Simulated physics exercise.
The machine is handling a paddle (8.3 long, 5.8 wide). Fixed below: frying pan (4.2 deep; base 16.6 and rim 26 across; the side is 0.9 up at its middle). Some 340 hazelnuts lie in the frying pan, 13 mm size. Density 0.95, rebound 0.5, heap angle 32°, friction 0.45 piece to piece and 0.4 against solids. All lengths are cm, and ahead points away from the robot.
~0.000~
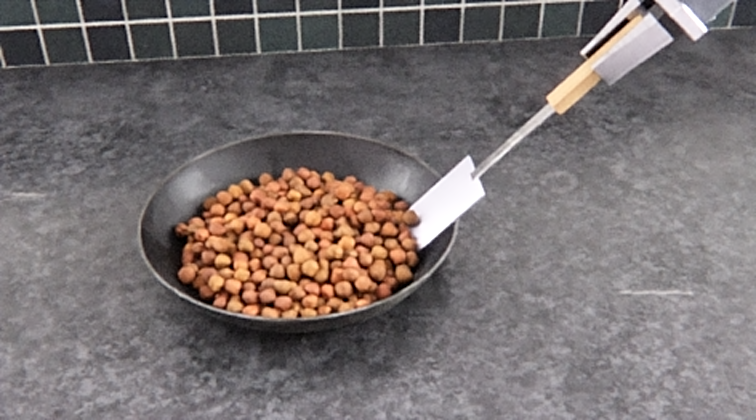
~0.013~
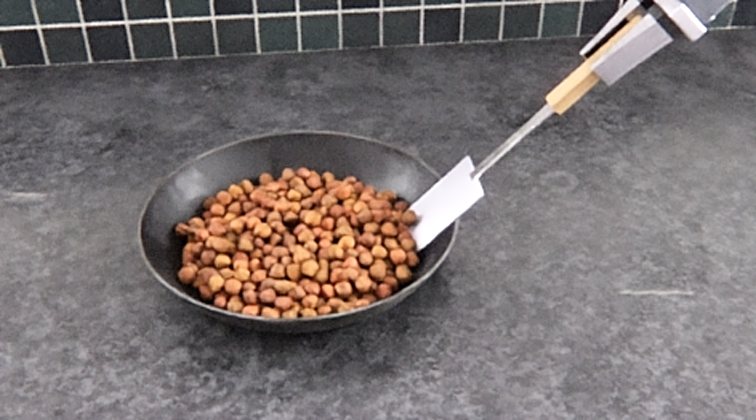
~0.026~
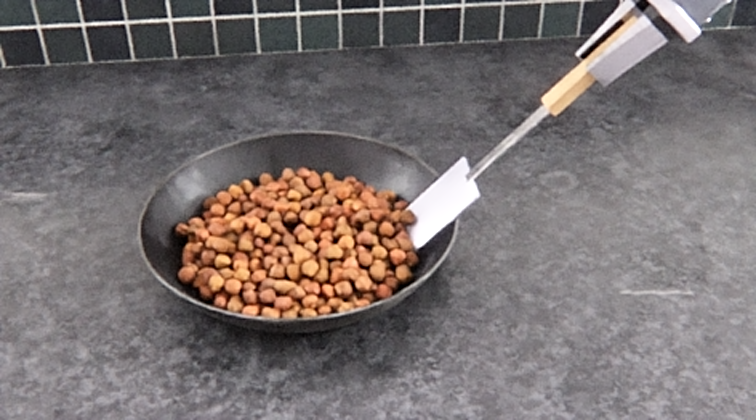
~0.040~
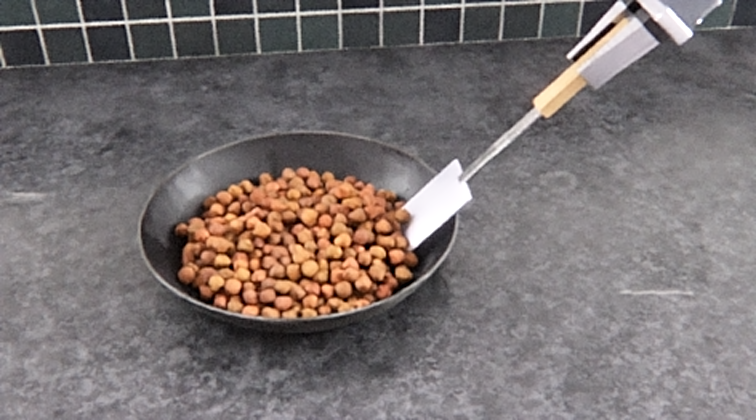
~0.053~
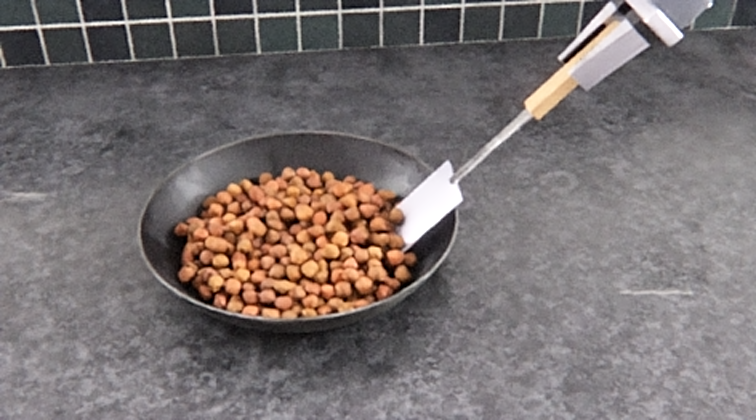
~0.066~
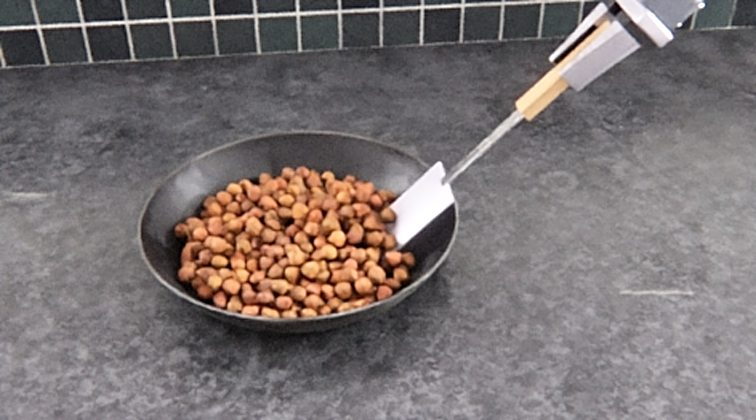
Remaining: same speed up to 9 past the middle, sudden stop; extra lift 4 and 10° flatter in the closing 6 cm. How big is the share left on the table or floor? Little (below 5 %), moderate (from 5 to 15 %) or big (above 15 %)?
Share on the table or floor: Moderate (from 5 to 15 %).
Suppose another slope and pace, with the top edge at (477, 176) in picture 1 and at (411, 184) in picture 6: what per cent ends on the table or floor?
Some 20 per cent.
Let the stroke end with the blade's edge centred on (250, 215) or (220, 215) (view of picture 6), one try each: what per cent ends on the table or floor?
Some 0 and 0 per cent.
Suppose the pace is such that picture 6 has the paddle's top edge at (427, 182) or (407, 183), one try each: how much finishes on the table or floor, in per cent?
About 20 and 20 per cent.
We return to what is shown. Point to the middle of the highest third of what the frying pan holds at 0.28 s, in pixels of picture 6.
Around (230, 229).
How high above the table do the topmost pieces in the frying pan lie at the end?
About 5.0 cm.
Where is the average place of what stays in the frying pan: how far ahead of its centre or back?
About 3.0 cm ahead.
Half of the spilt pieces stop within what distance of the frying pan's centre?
About 26 cm.
By 0.17 s, sloping 46°, highest piece 6 above the table; 341 in the frying pan.
By 0.28 s, sloping 43°, highest piece 7 above the table; 341 in the frying pan.
By 0.53 s, sloping 36°, highest piece 5 above the table; 316 in the frying pan, 24 on the table or floor, 1 on the blade or in flight.
By 1.58 s, sloping 36°, highest piece 5 above the table; 316 in the frying pan, 25 on the table or floor.
Final count, 316 in the frying pan, 25 on the table or floor. That is 7 % on the table or floor.
